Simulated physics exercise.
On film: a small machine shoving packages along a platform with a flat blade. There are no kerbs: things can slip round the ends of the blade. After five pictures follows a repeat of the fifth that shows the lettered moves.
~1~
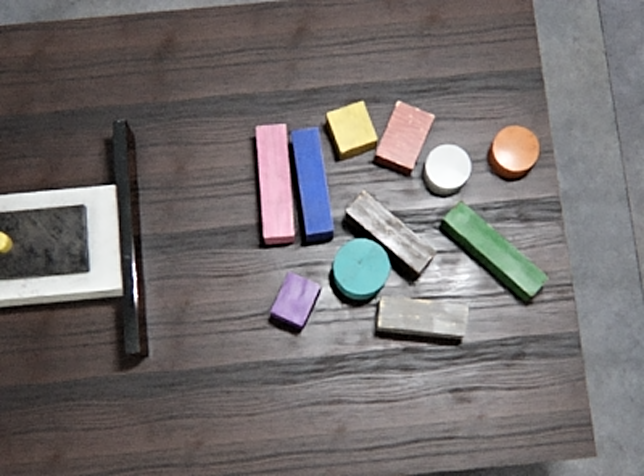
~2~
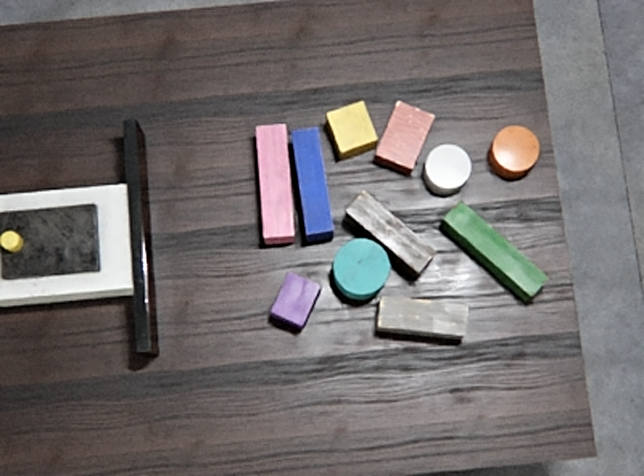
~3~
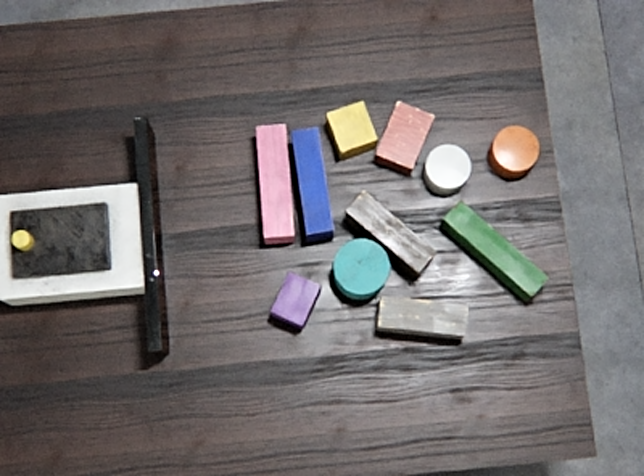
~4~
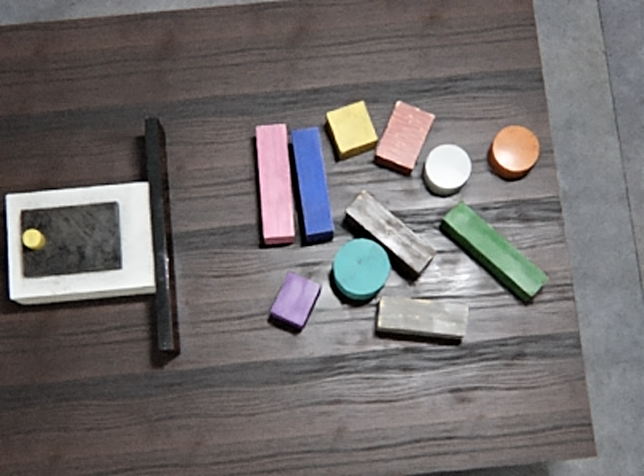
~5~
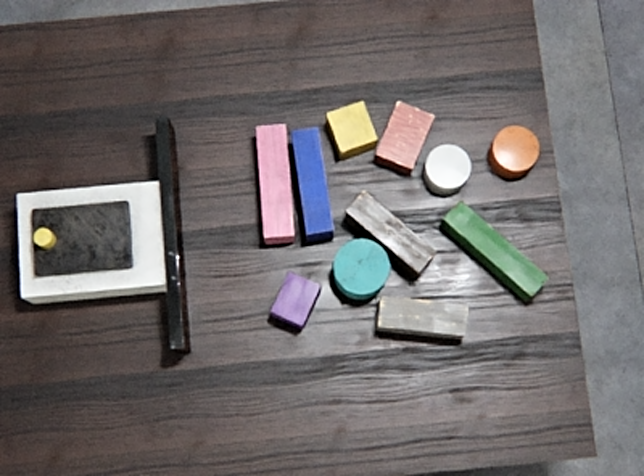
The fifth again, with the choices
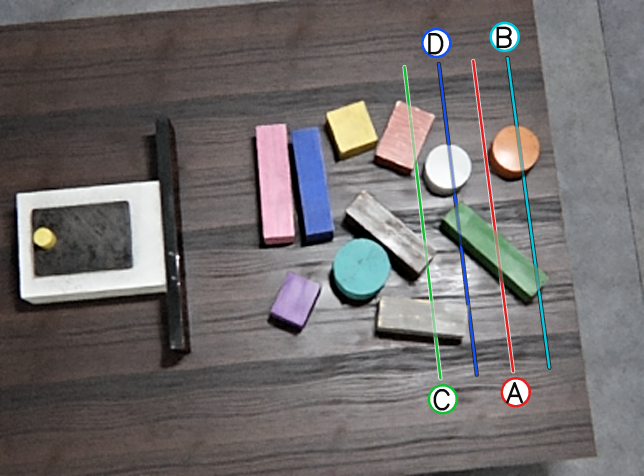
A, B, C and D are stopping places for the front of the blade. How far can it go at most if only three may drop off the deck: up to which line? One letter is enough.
It should halt at D.
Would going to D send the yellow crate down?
By then, no.
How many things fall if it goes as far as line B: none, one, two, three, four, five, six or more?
In all, six or more.
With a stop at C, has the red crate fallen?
No.
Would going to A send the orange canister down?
By then, yes.
On the marked copy, A at (493, 212); B at (528, 208); C at (422, 218); D at (457, 215).
With D. Early on, robot (195, 227); purple crate (310, 296); pink bar (293, 183).
Further on, robot (300, 218); orange canister (540, 146); white canister (516, 182).
At the end, robot (380, 210); green bar over the edge; orange canister over the edge; three fallen.
As for the rest, A drops six; B drops eight; C is within the limit but short.
